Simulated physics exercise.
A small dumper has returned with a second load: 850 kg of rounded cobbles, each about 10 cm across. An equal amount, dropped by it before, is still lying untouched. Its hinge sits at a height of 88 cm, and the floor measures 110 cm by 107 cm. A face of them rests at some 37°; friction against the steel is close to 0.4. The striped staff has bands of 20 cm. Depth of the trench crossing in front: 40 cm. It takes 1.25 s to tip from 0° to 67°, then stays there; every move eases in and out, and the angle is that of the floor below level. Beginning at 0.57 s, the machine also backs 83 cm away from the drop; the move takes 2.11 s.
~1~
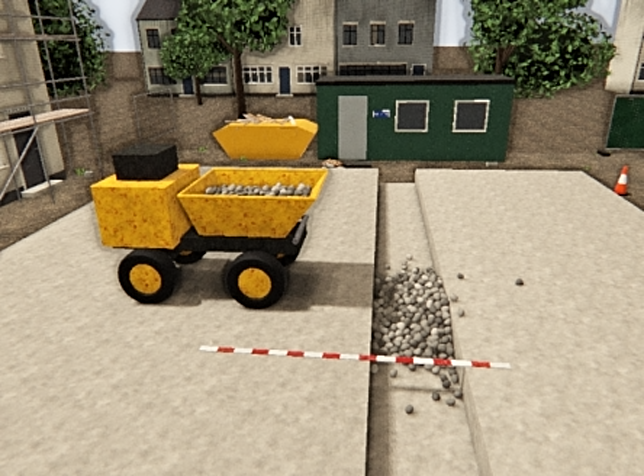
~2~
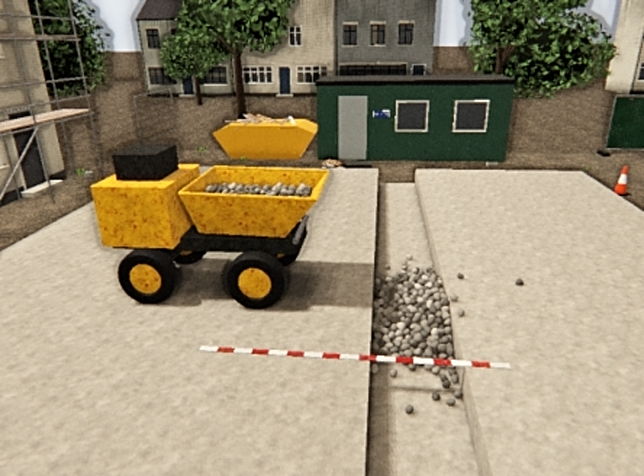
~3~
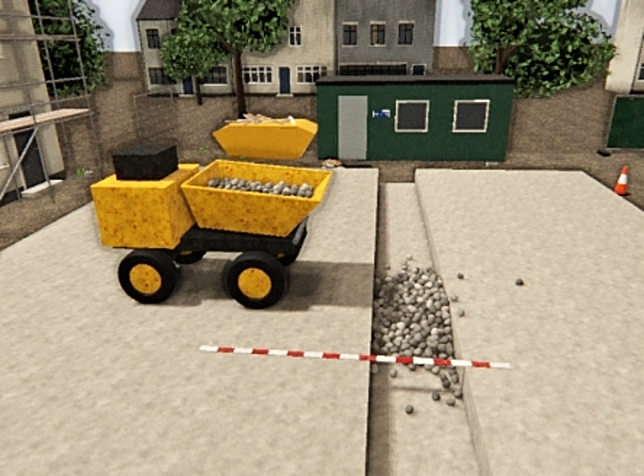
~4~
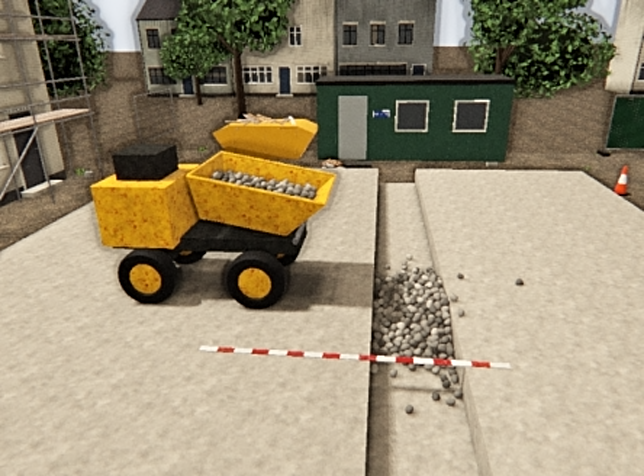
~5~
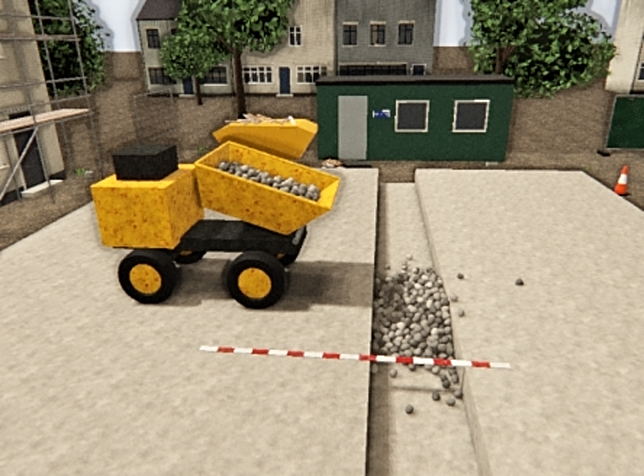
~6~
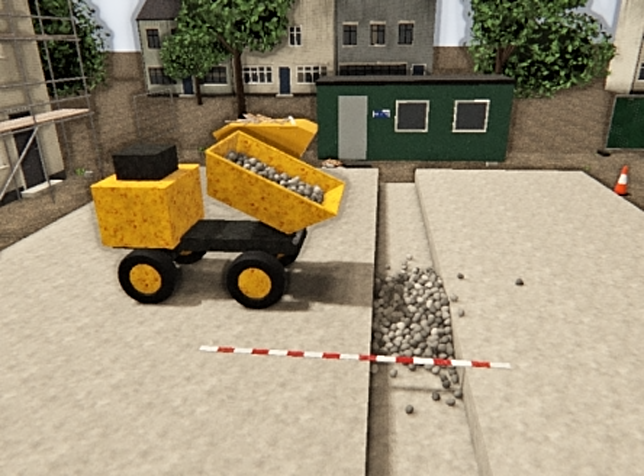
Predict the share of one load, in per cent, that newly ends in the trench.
My estimate is 40 per cent.
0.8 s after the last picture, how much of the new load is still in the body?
Estimate: 80 % remaining inside, roughly.
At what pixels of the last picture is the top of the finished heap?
I'd say somewhere near (324, 273).
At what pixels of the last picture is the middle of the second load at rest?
Middle: Approx. (357, 287) px.
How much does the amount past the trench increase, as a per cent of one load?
Some 0 per cent.
Then, 0.4 s after the last picture the floor is at 57°; in per cent of one load, 100 in the body, 99 in the trench, 1 past the trench; the foremost stones are at (459, 299).
Then, 0.8 s after the last picture the floor is at 67°; in per cent of one load, 82 in the body, 17 short of the trench, 100 in the trench, 1 past the trench; the foremost stones are at (459, 299).
Then, 2.6 s after the last picture the floor is at 67°; in per cent of one load, 9 in the body, 51 short of the trench, 139 in the trench, 1 past the trench; the foremost stones are at (468, 291).
Then, 5.5 s after the last picture the floor is at 67°; in per cent of one load, 0 in the body, 60 short of the trench, 139 in the trench, 1 past the trench; the foremost stones are at (468, 291). Net gain in the trench, 40.
